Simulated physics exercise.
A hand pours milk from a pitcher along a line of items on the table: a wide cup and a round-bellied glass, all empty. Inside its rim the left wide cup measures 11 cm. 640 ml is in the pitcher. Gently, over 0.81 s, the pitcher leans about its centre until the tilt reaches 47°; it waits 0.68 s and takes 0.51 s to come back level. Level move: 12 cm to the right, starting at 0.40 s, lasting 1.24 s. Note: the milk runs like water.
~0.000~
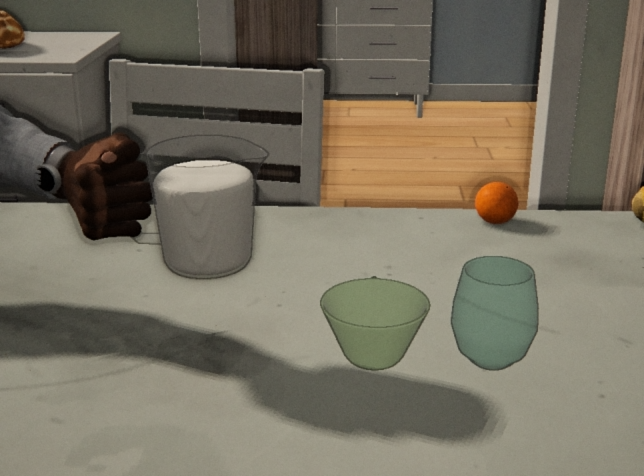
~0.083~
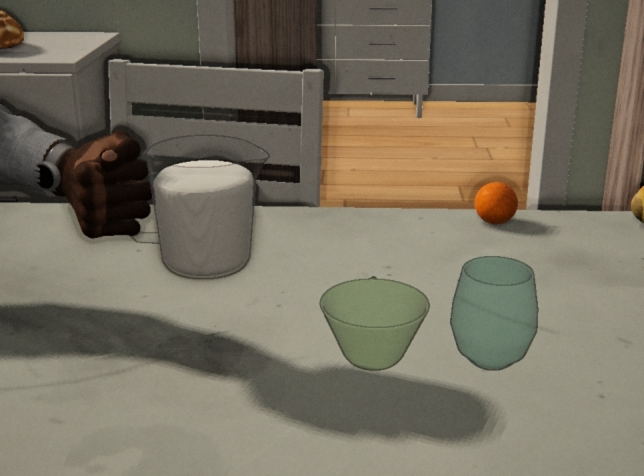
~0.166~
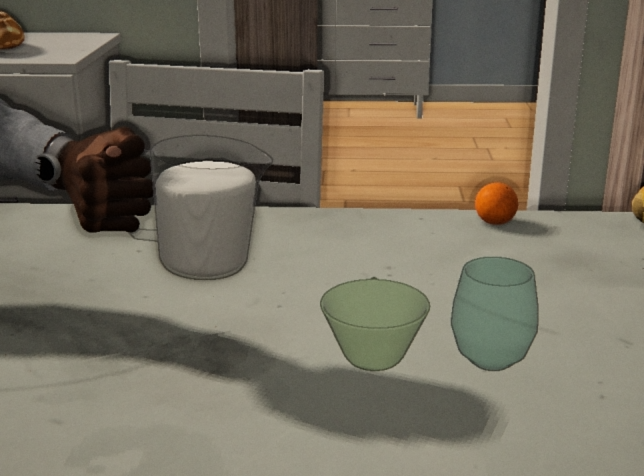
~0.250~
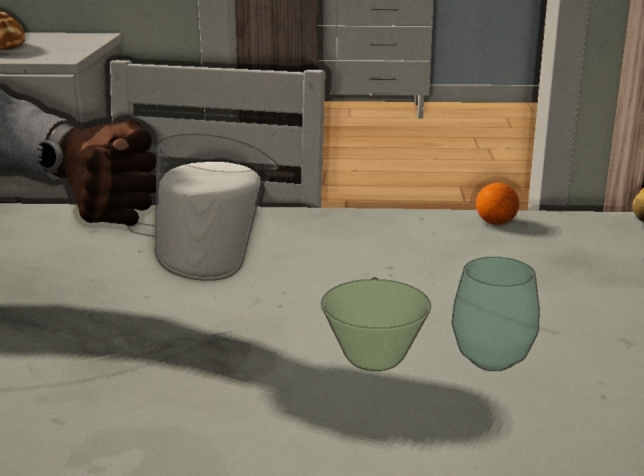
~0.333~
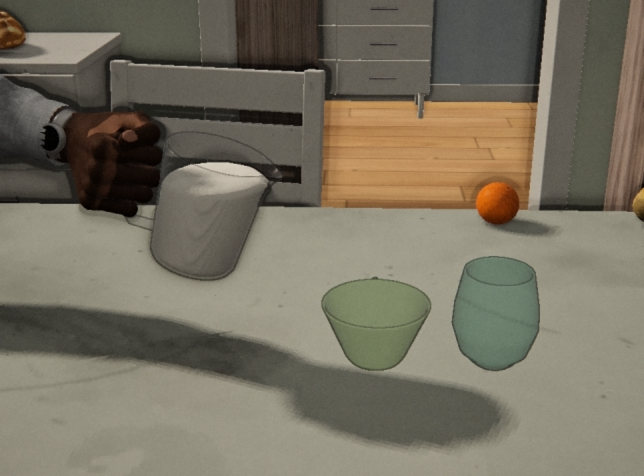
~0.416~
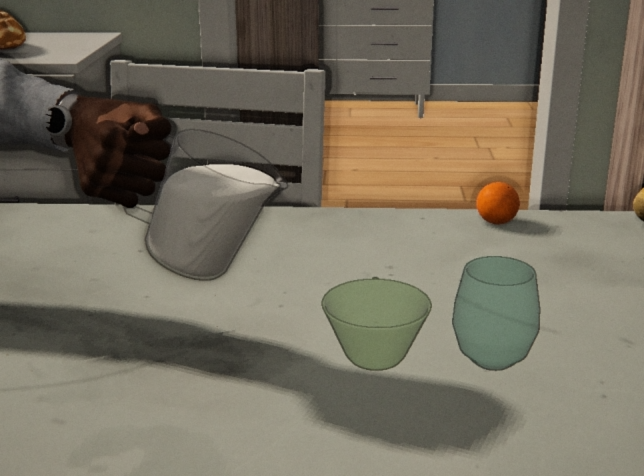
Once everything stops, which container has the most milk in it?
The left one.
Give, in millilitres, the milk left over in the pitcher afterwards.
It ends up holding near 440 ml.
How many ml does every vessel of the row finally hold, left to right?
Left: Roughly 110 ml; right: Roughly 0 ml.
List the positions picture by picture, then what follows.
In the first picture, tilt 0°; pouring edge (268, 153); surface from (156, 173) to (254, 175); the left wide cup's rim runs from (321, 303) to (429, 305); the right round-bellied glass's rim runs from (465, 272) to (532, 273).
In the second picture, tilt 1°; pouring edge (269, 155); surface from (156, 174) to (254, 176).
In the third picture, tilt 5°; pouring edge (273, 160); surface from (158, 174) to (256, 176).
In the fourth picture, tilt 10°; pouring edge (279, 167); surface from (162, 175) to (262, 177).
In the fifth picture, tilt 17°; pouring edge (284, 175); surface from (164, 177) to (269, 178).
In the sixth picture, tilt 25°; pouring edge (288, 185); surface from (165, 181) to (280, 182).
By 0.85 s the tilt is 47° and from the left they hold 25 ml, 0 ml, the pitcher 560 ml, and 0 ml is on the table.
By 1.16 s the tilt is 47° and from the left they hold 85 ml, 0 ml, the pitcher 495 ml, and 15 ml is on the table.
By 1.49 s the tilt is 47° and from the left they hold 110 ml, 0 ml, the pitcher 455 ml, and 50 ml is on the table.
By 1.85 s the tilt is 10° and from the left they hold 110 ml, 0 ml, the pitcher 440 ml, and 85 ml is on the table.
At rest from the left they hold 110 ml, 0 ml, the pitcher 440 ml, and 85 ml is on the table.
